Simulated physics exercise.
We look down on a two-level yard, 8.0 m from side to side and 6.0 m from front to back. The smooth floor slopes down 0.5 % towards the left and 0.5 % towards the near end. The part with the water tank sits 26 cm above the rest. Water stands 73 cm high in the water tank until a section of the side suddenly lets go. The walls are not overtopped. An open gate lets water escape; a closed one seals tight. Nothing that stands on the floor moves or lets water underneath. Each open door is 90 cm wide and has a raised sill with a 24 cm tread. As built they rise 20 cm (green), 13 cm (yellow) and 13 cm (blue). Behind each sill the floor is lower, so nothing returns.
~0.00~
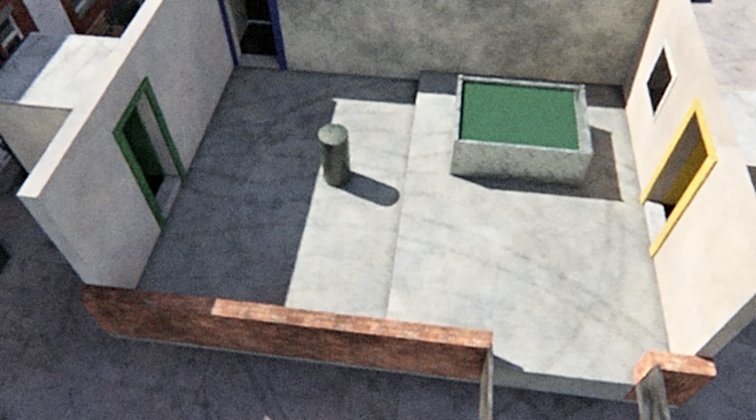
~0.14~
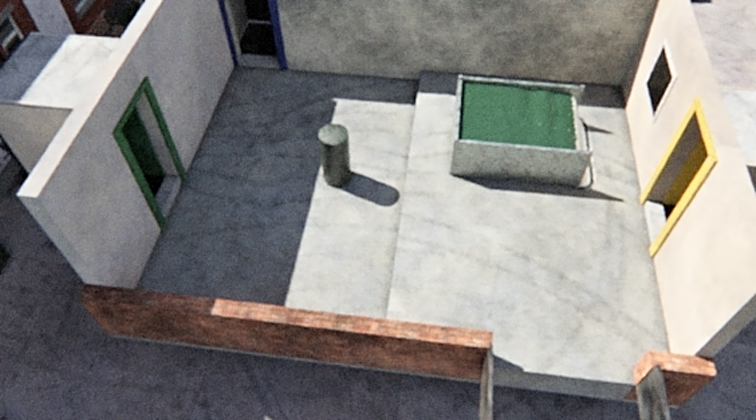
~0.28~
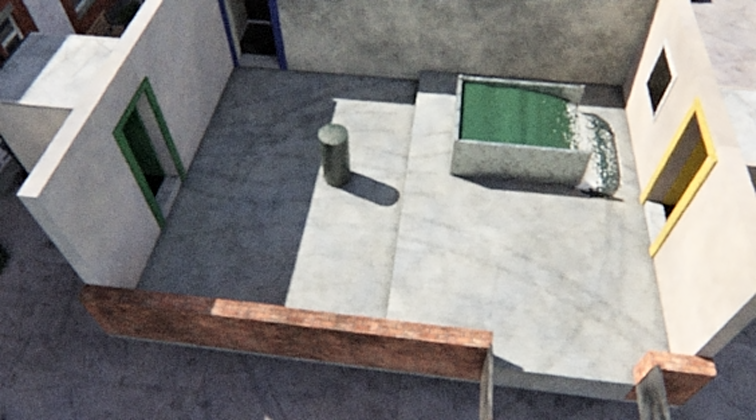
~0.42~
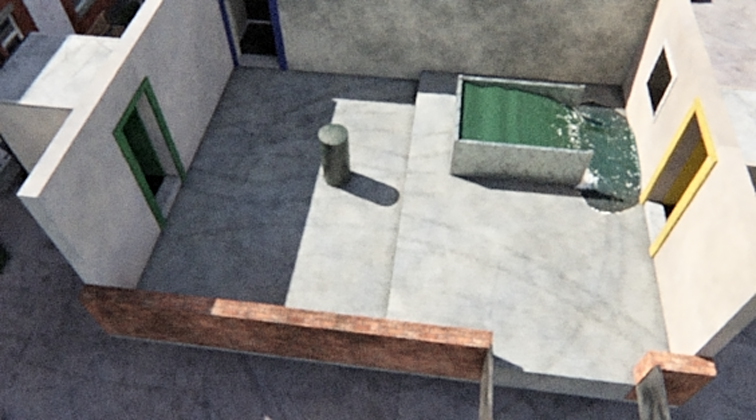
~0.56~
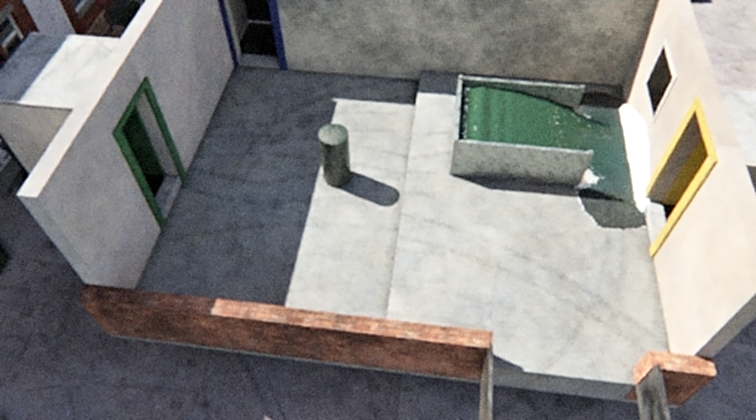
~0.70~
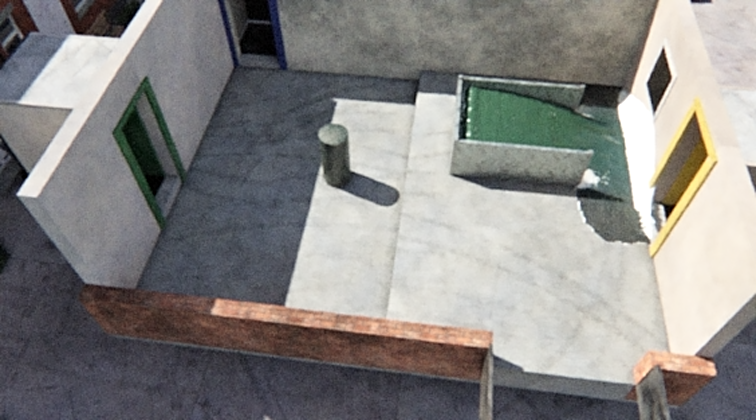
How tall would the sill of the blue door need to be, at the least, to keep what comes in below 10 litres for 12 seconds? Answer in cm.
Close to 11.5 cm is just enough.
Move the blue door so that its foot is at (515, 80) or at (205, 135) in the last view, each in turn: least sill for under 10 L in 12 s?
Roughly 7.0 and 7.0 cm.
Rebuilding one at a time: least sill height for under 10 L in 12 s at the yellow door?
Roughly 19 cm at yellow.
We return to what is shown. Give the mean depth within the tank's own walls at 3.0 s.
Roughly 17 cm on average.
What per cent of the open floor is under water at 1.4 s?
About 10 per cent.
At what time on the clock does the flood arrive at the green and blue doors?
Arrival: Green 5.5 s, blue 3.8 s.
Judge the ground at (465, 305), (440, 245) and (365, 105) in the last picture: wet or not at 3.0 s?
In turn: Flooded, dry, wet.
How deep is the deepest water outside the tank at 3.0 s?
Up to some 30 cm.
After 1.4 s water covers 10 % of the floor, deepest (55 cm) near (619, 86); it has not reached the blue door.
After 3.0 s water covers 35 % of the floor, deepest (30 cm) near (601, 91); it has not reached the blue door.
After 12.0 s water covers 80 % of the floor, deepest (8 cm) near (125, 314); 4 cm at the blue door, 6 litres in over its 13 cm sill.
At the blue door as built, the water arrived by 3.9 s and peaked near 11 cm at 6.0 s.
Run again over the same 12 s with other heights there, 15 litres in over 10 cm, 5 litres over 13.5 cm. The limit of 10 litres is kept from about 11.5 cm up.
